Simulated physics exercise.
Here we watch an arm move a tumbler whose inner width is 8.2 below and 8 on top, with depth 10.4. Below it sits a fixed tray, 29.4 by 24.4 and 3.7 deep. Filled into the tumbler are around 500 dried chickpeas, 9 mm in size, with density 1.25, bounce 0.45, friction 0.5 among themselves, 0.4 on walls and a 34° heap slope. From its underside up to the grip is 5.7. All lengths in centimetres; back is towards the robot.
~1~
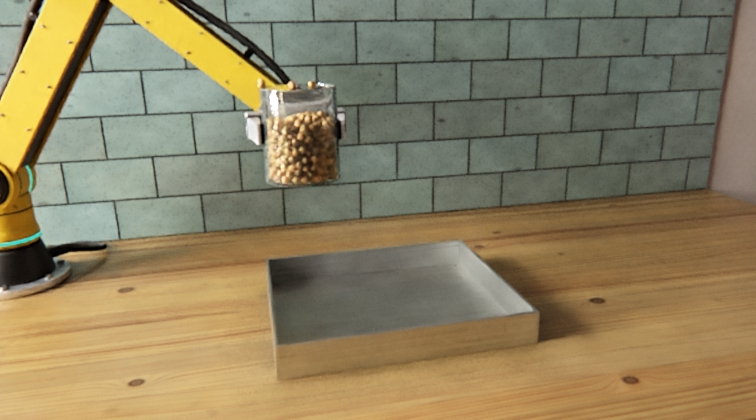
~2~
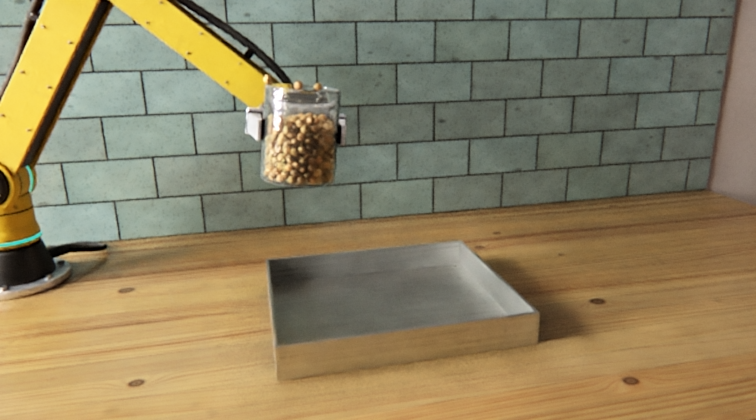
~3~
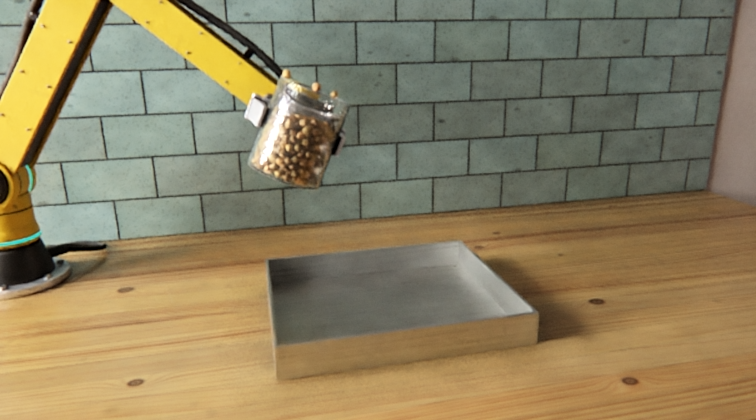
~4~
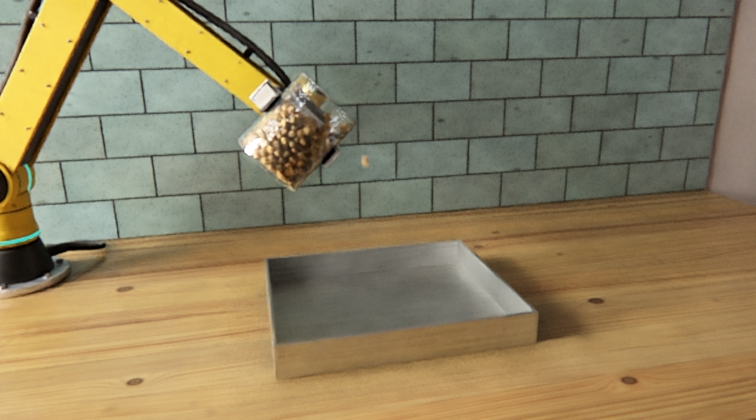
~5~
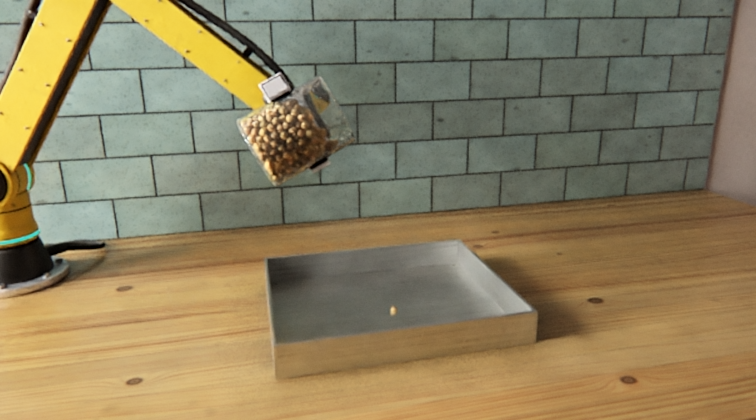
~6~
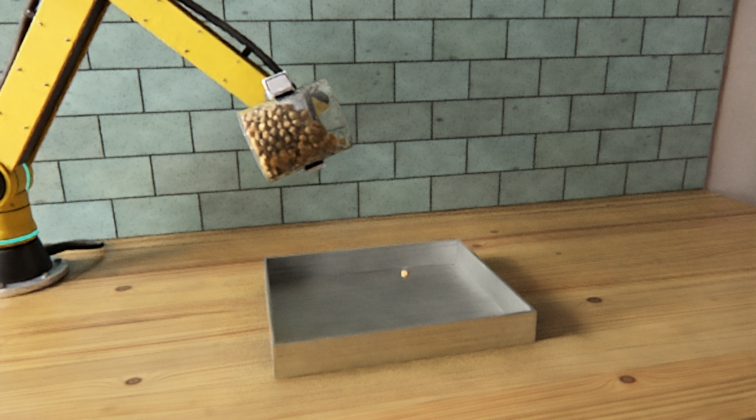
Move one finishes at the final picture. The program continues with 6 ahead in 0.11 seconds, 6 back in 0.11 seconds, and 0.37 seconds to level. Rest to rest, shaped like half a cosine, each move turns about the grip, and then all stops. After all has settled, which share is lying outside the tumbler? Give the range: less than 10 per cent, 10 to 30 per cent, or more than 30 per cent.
The share is more than 30 per cent.
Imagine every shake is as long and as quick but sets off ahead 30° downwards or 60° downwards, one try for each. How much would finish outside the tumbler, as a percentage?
Estimates, in order: 15 % then 5 %.
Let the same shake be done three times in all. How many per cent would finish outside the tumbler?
Result: Approximately 65 per cent.
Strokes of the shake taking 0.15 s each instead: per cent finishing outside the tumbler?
Then roughly 25 percent.
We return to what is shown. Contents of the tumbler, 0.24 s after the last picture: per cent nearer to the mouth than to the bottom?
Some 60 per cent.
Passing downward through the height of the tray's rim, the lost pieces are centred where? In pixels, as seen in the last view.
I'd put it somewhere near (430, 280).
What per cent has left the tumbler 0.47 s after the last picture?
Close to 40 per cent of the load is out.
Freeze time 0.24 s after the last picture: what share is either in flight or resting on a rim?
Around 31 percent of the load.
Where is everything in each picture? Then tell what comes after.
Tumbler middle at (301, 135), level; upper third of the load around (302, 130), from x 260 to 335, top at y 85; 497 in the tumbler, in the first picture.
Tumbler middle at (301, 135), tilted 7° forward; upper third of the load around (299, 130), from x 265 to 330, top at y 80, in the second picture.
Tumbler middle at (299, 135), tilted 24° forward; upper third of the load around (292, 130), from x 255 to 335, top at y 75, in the third picture.
Tumbler middle at (297, 133), tilted 46° forward; upper third of the load around (286, 127), from x 245 to 365, top at y 105; 496 in the tumbler, 1 in flight or on a rim, in the fourth picture.
Tumbler middle at (296, 132), tilted 63° forward; upper third of the load around (281, 122), from x 245 to 395, top at y 105; 496 in the tumbler, 1 in the tray, in the fifth picture.
Tumbler middle at (295, 131), tilted 70° forward; upper third of the load around (277, 122), from x 245 to 405, top at y 105; 496 in the tumbler, 1 in the tray, in the sixth picture.
Then, 0.24 s after the last picture, tilted 70° forward, highest piece 27 above the table; 341 in the tumbler, 1 in the tray, 155 in flight or on a rim.
Then, 0.47 s after the last picture, tilted 16° forward, highest piece 28 above the table; 291 in the tumbler, 178 in the tray, 11 on the table or floor, 17 in flight or on a rim.
Then, 0.79 s after the last picture, level, highest piece 26 above the table; 291 in the tumbler, 178 in the tray, 28 on the table or floor.
Then, 1.84 s after the last picture, level, highest piece 26 above the table; 291 in the tumbler, 178 in the tray, 28 on the table or floor.
Final count, 291 in the tumbler, 178 in the tray, 28 on the table or floor. That is 41 % outside the tumbler.
